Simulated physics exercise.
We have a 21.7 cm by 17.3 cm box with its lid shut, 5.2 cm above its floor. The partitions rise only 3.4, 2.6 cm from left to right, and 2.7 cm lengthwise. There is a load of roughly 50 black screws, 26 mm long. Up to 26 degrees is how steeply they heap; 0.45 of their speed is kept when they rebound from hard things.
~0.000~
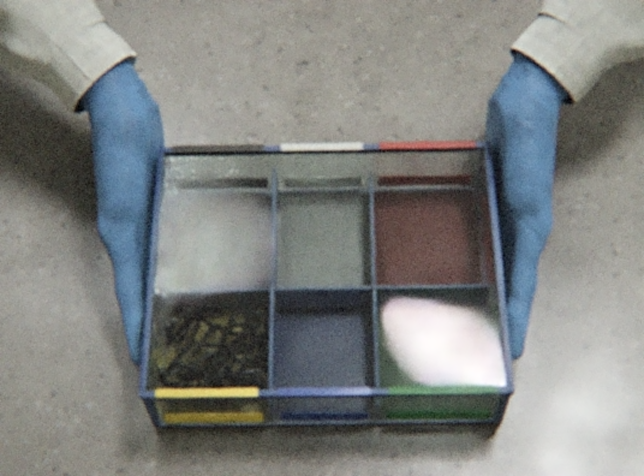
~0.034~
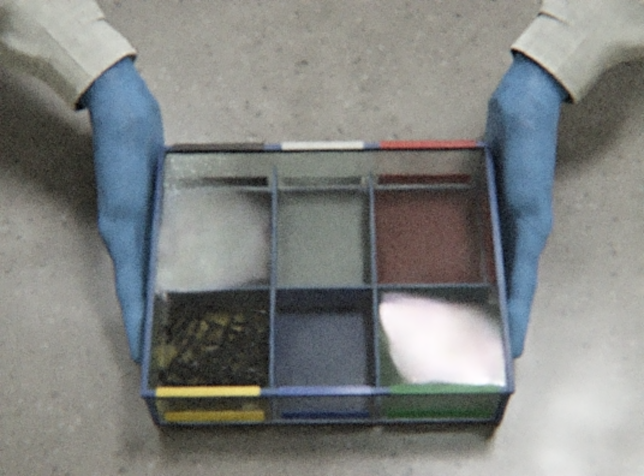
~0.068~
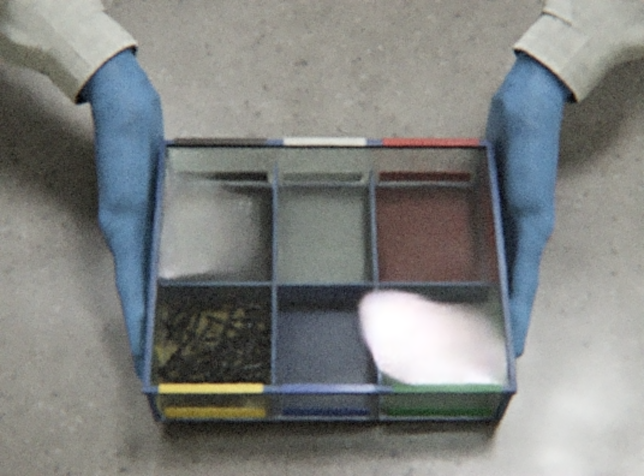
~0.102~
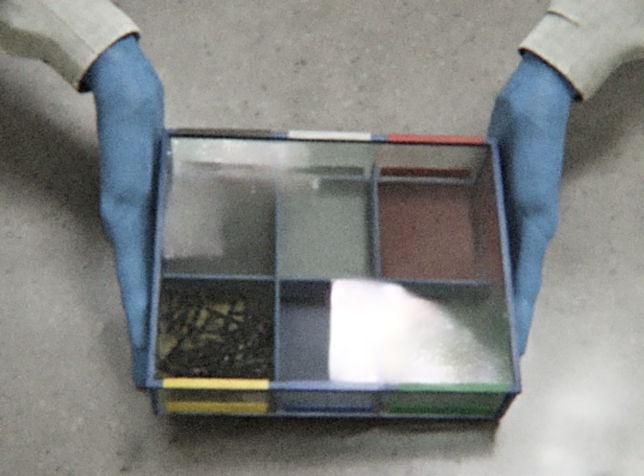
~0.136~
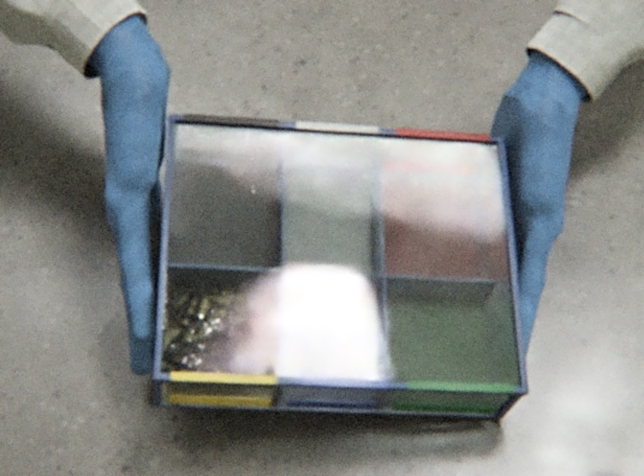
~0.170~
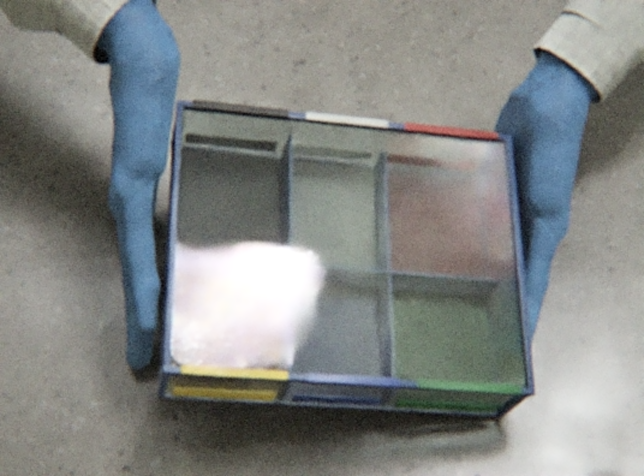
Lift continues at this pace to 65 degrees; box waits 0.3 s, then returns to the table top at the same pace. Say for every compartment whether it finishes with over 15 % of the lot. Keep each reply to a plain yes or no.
Here goes: Red compartment no; blue compartment no; green compartment no; yellow compartment yes; white compartment no; black compartment no.
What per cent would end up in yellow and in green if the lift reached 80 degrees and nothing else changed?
The yellow compartment would hold 65 per cent, the green one 35 per cent.
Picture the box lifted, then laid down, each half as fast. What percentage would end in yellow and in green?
In that case yellow would keep 95 % and green would keep 0 %.
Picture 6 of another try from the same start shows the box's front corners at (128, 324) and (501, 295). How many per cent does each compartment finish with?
Red 0, blue 0, green 0, yellow 60, white 0, black 40.
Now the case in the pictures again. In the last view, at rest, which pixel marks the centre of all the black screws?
After settling, the middle sits near (247, 373).
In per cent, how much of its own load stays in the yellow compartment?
That comes out at about 100 percent.
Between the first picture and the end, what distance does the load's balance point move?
Some 1.5 cm.
After 0.79 s, tilt 65 degrees; yellow 100 %.
After 1.20 s, tilt 36 degrees; yellow 100 %.
After 1.69 s, tilt 0 degrees; yellow 100 %.
At rest (2.0 s), red 0 %, blue 0 %, green 0 %, yellow 100 %, white 0 %, black 0 %.
